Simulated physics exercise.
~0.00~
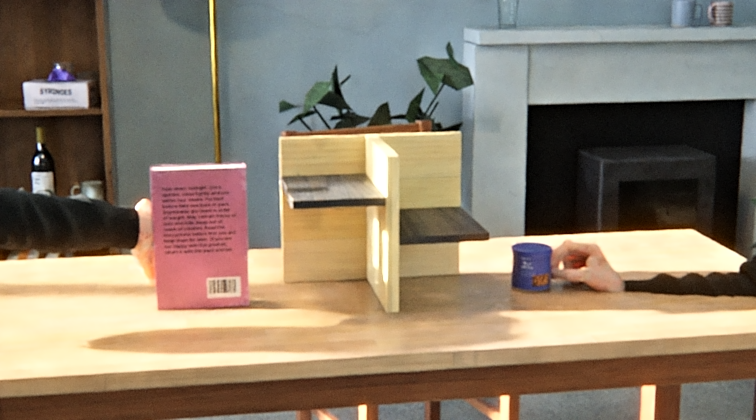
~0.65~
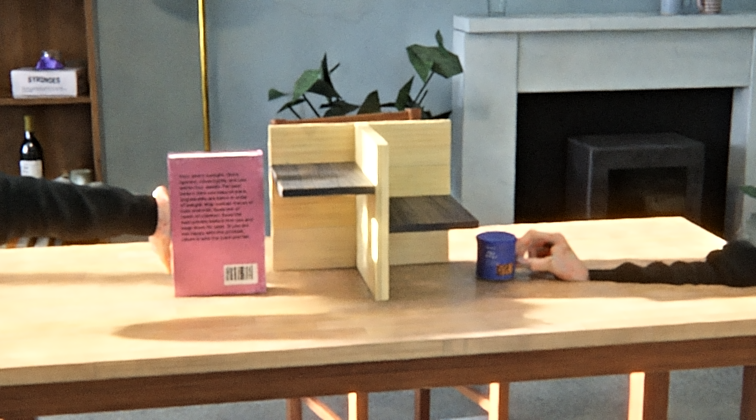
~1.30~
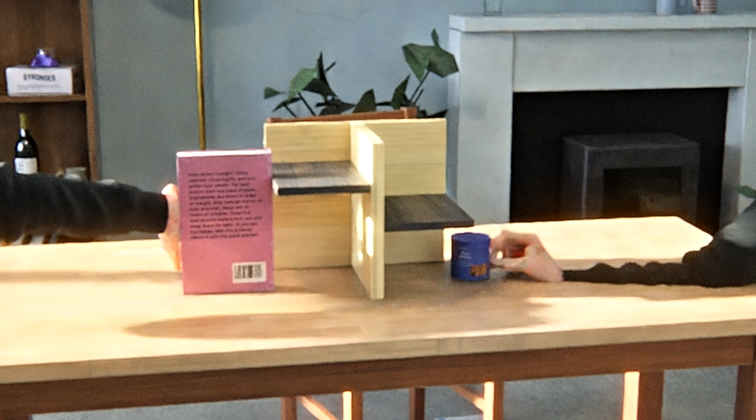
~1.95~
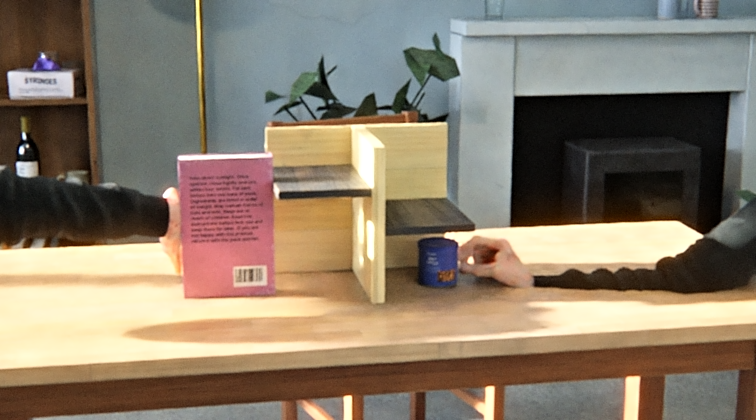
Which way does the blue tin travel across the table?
The blue tin moves to the left, pushed along the table by a hand.
The clip shows two hands at a wooden table with a two-sided shelf, one sliding an upright pink book right and the other sliding a blue tin left. The book stops at the left shelf, while the tin keeps going and ends up under the lower right one.
